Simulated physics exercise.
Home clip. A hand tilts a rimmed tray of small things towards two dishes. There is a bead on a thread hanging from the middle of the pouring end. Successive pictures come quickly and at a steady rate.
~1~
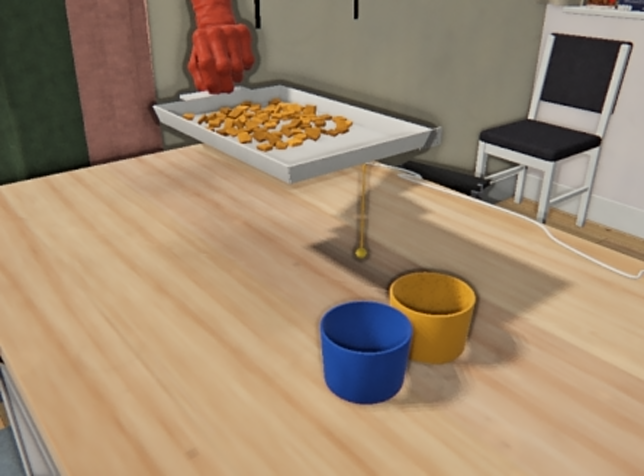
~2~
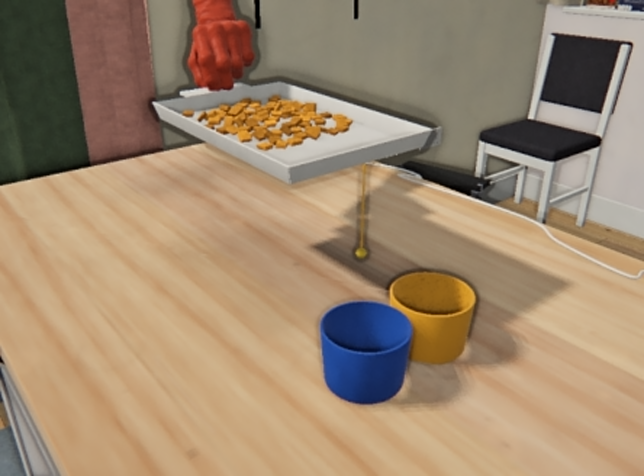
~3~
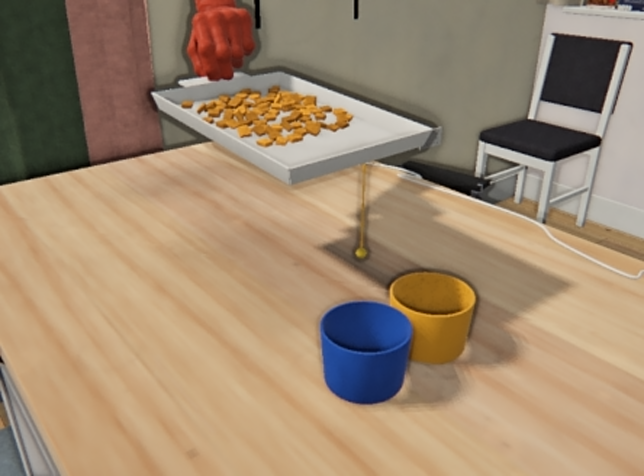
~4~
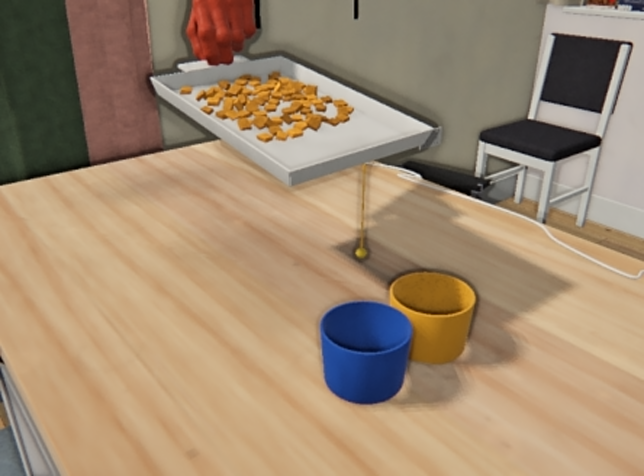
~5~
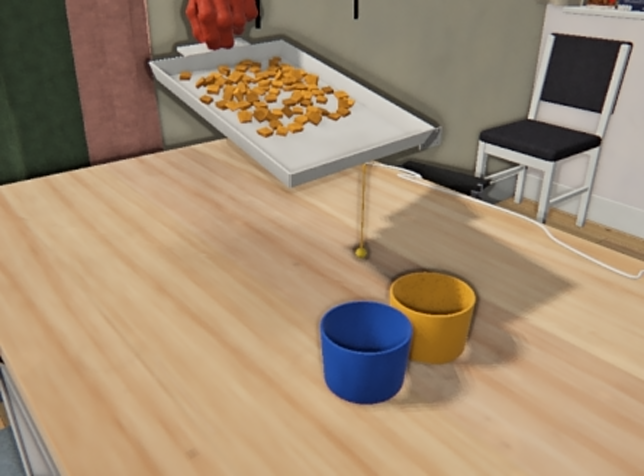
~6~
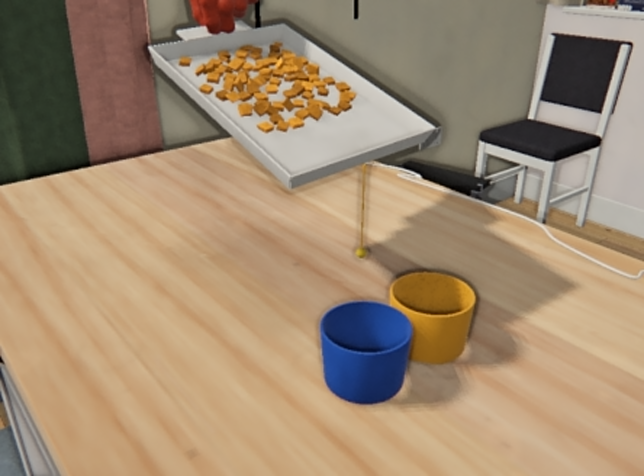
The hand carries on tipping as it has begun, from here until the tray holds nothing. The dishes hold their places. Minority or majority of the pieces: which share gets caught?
Minority.
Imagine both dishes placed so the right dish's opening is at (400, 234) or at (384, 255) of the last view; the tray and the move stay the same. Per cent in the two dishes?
The first try gives 0 per cent, the second 20 per cent.
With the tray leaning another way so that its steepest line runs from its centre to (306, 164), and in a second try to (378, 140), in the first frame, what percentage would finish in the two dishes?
10 % and 0 %, roughly.
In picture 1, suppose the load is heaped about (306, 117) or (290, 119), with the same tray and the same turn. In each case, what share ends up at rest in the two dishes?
Share in order: Roughly 30 %, 20 %.
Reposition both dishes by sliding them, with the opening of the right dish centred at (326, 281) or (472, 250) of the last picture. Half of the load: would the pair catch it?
Well, it comes to a lesser portion at first and a lesser portion after that.
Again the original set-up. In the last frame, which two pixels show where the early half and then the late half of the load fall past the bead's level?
First half (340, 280); second half (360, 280).
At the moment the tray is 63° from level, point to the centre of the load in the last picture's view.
The middle of the pieces shows up near (341, 157).
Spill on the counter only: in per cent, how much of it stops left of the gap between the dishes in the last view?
About 100 per cent.
Shortly afterwards, tray tipped steeply; the bulk on the tray; only a few in the left dish; only a few outside both; a little in the air.
Next, tray tipped past a quarter turn; near half on the tray; only a few in the left dish; only a few in the right dish; near a quarter outside both; near a quarter in the air.
Some moments later, tray tipped past a quarter turn; a little in the left dish; a little in the right dish; the bulk outside both.
In the end, tray tipped past a quarter turn; a little in the left dish; a little in the right dish; the bulk outside both.
